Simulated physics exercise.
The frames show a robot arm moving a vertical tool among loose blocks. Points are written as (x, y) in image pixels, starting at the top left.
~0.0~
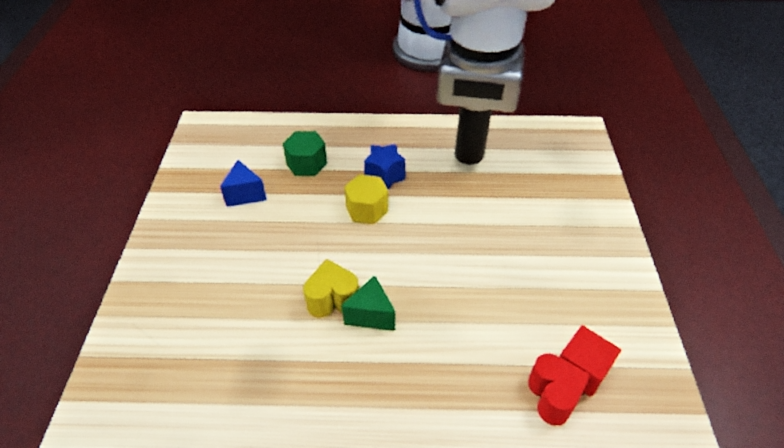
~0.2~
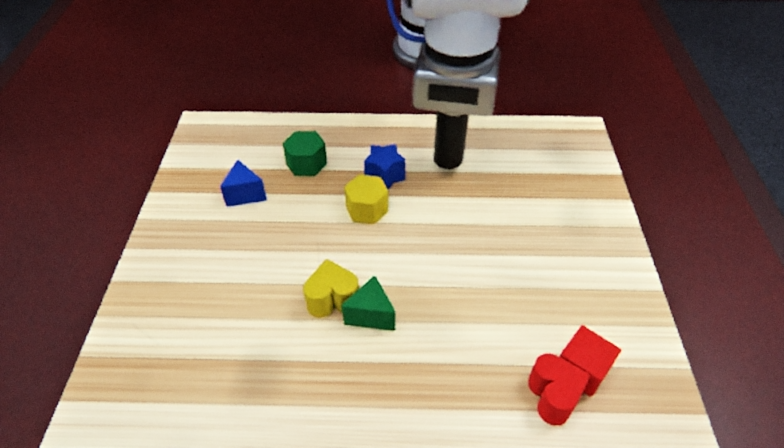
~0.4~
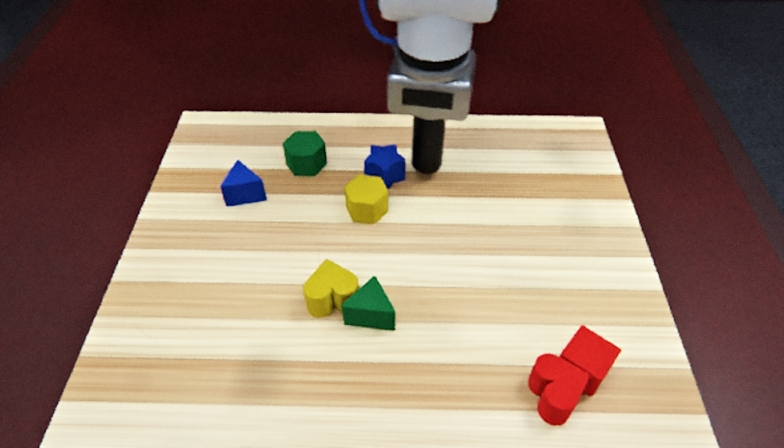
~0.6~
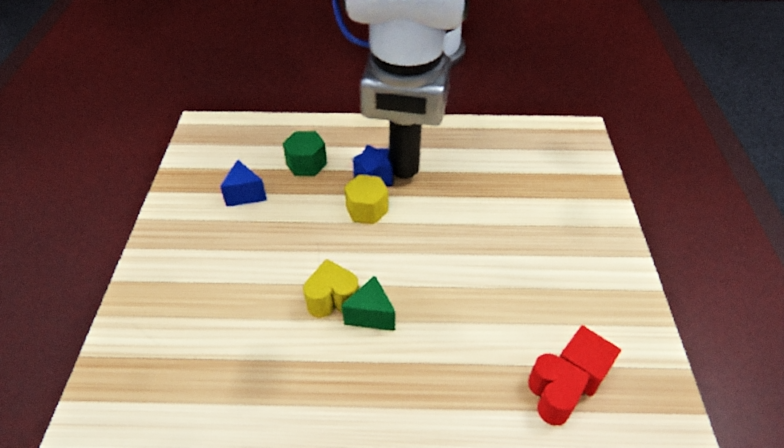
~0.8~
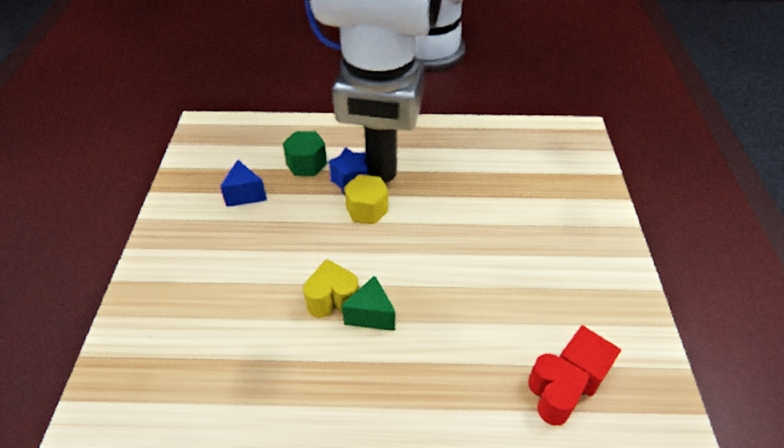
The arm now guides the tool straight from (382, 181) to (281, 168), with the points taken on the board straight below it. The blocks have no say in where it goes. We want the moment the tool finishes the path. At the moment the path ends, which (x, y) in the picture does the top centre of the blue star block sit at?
Around pixel (246, 146).
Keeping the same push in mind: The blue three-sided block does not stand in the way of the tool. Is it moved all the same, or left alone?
Left in place.
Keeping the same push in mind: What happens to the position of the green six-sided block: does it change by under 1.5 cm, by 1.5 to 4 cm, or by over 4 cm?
Displacement: Past 4 cm.
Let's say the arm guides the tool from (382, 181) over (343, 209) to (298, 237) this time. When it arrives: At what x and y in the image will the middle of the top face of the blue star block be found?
The top centre is at (331, 165).
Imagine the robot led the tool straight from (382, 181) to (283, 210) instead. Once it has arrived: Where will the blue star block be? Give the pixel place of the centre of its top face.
The middle of its top is at (281, 165).
What follows on the original path. One third of the way, tool (346, 168); green six-sided block (290, 140); blue star block (314, 156).
Two thirds of the way, tool (313, 164); green six-sided block (260, 134); blue star block (280, 151).
At the end, tool (279, 160); blue three-sided block not moved; green six-sided block (230, 127); blue star block (246, 146); yellow six-sided block not moved.
